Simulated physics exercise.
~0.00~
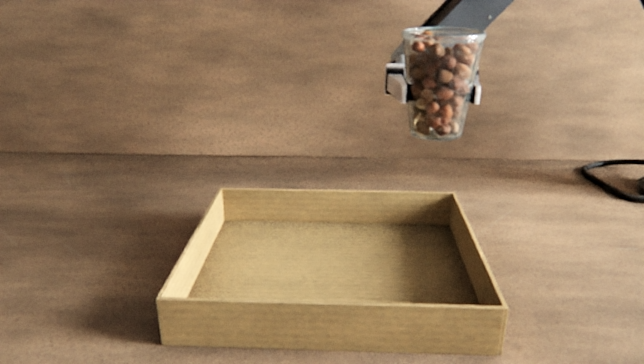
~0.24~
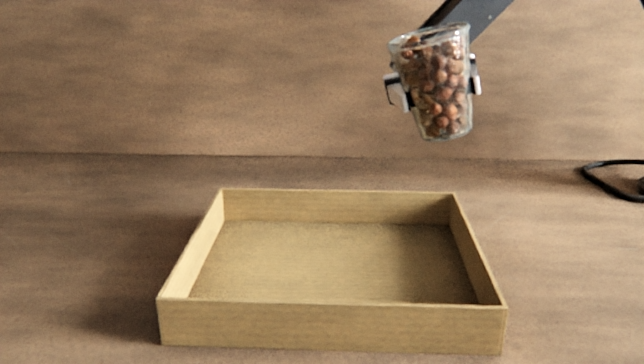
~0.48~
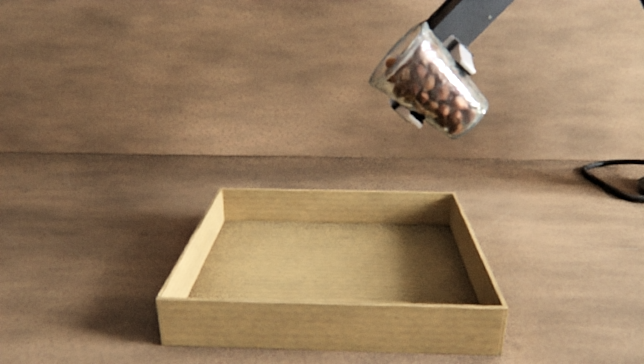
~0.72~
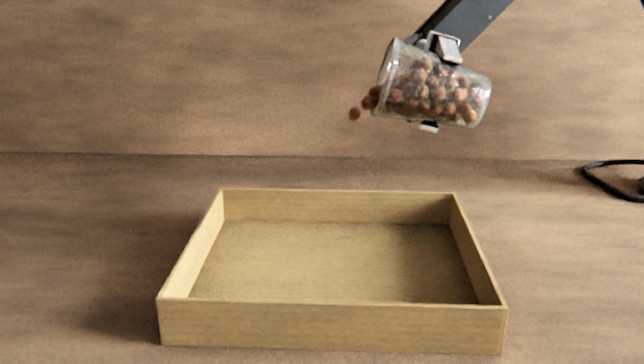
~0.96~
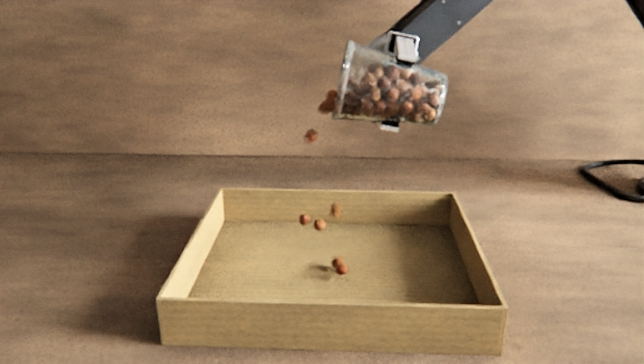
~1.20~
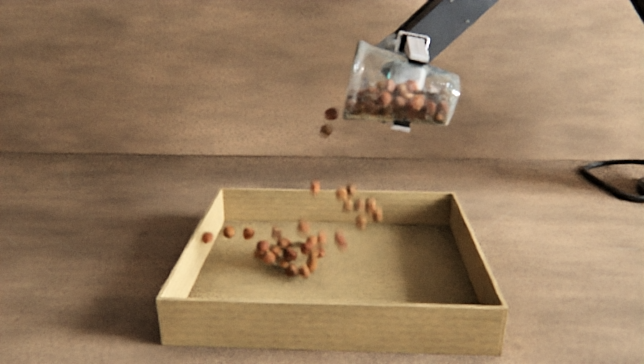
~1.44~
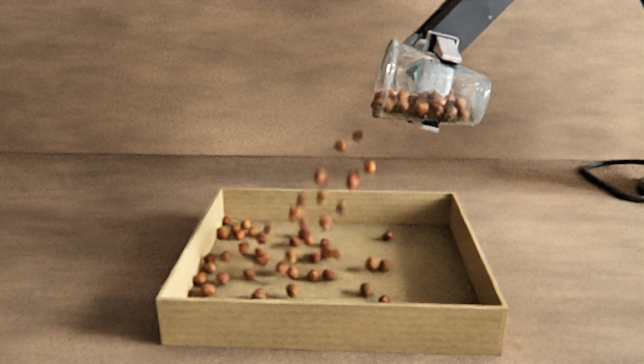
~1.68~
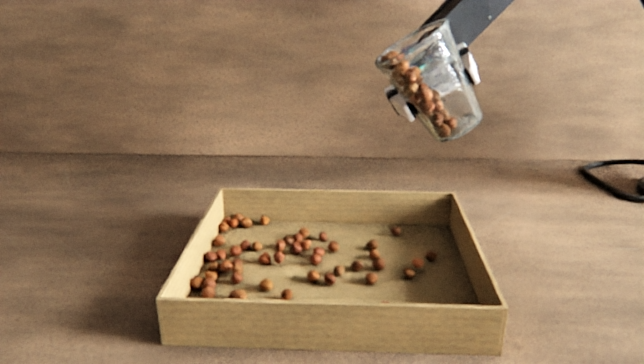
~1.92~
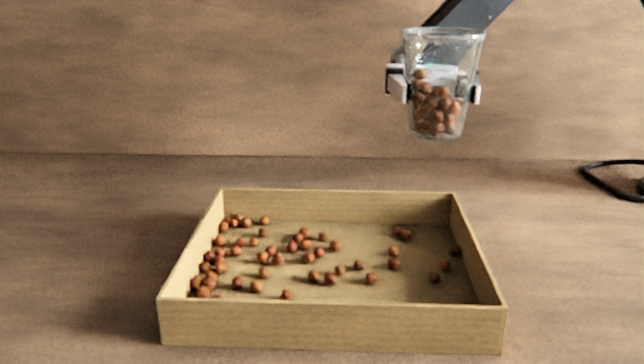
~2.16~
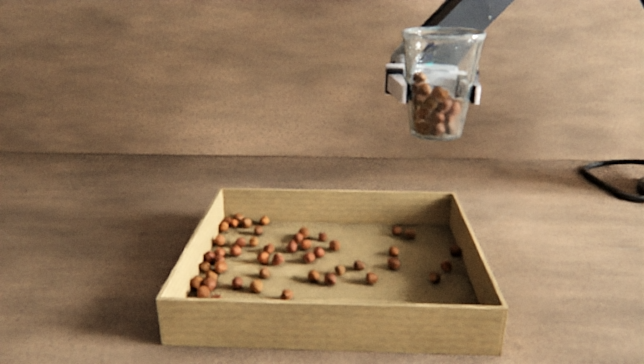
The footage shows a robot arm holding a clear tumbler of hazelnuts above a shallow wooden tray, tipping it leftward onto its side and shifting it back and forth as nuts spill, then returning it upright, with many nuts scattered in the tray and some still inside.
